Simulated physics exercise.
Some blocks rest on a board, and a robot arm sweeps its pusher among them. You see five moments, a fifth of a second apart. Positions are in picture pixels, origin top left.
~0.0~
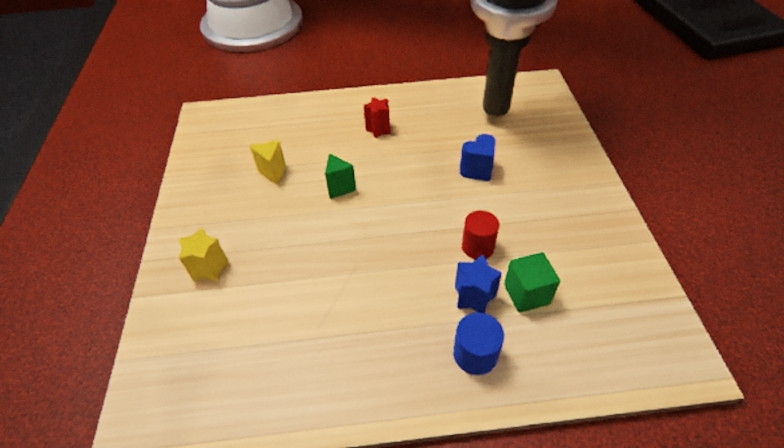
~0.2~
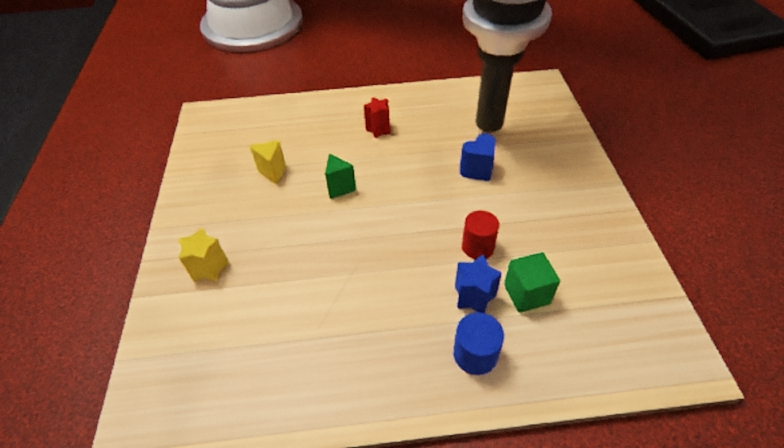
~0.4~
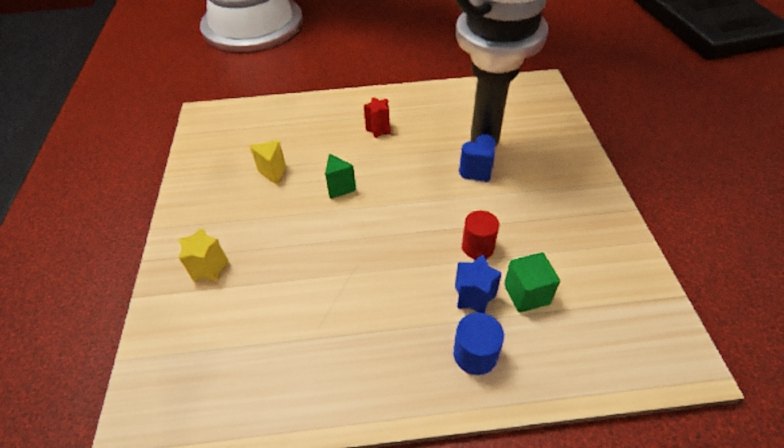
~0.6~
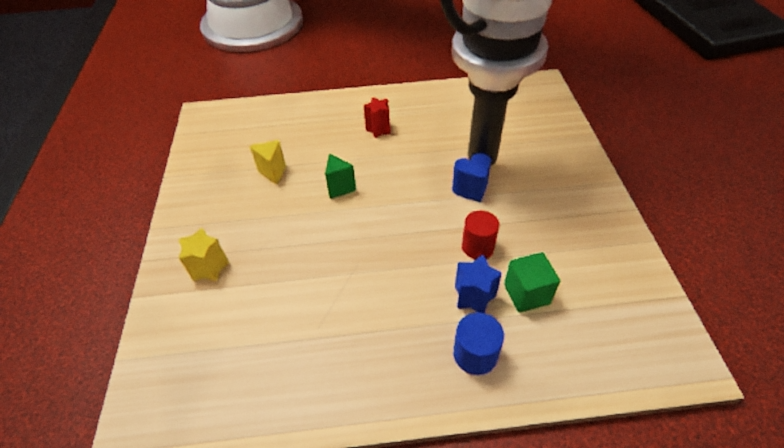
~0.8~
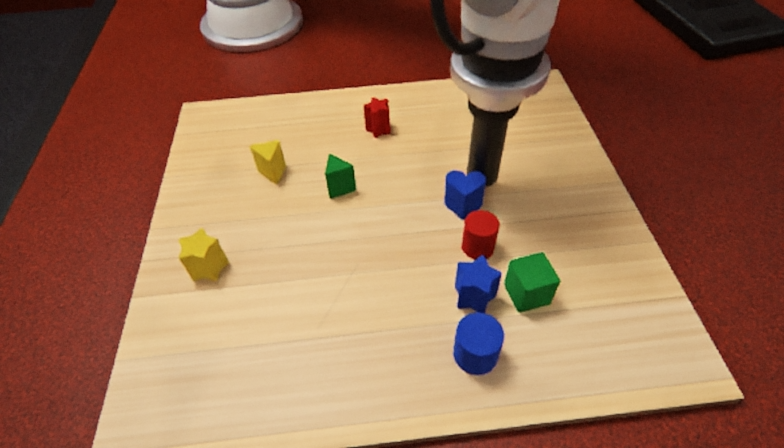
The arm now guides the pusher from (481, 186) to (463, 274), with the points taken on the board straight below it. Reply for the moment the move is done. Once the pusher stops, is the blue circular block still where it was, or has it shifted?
Once the path ends, it is where it was.
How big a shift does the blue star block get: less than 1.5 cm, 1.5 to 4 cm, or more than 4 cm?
Distance: 1.5 to 4 cm.
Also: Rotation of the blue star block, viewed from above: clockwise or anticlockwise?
Twists clockwise.
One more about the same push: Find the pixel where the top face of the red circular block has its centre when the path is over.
The spot you're after is about (498, 270) in the image.
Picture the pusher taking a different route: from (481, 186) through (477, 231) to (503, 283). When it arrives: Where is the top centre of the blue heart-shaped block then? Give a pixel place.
The answer is (449, 201).
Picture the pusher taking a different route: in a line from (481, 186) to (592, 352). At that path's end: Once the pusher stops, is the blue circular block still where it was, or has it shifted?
Left in place.
What follows on the original path. One third of the way, pusher (476, 204); blue heart-shaped block (451, 197), turned 60° clockwise.
Two thirds of the way, pusher (470, 234); blue heart-shaped block (442, 205), turned 105° clockwise; blue star block (479, 278); red circular block (486, 245).
At the end, pusher (464, 266); blue heart-shaped block (443, 206), turned 105° clockwise; blue star block (483, 296), turned 50° clockwise; blue circular block in place; red circular block (498, 270).
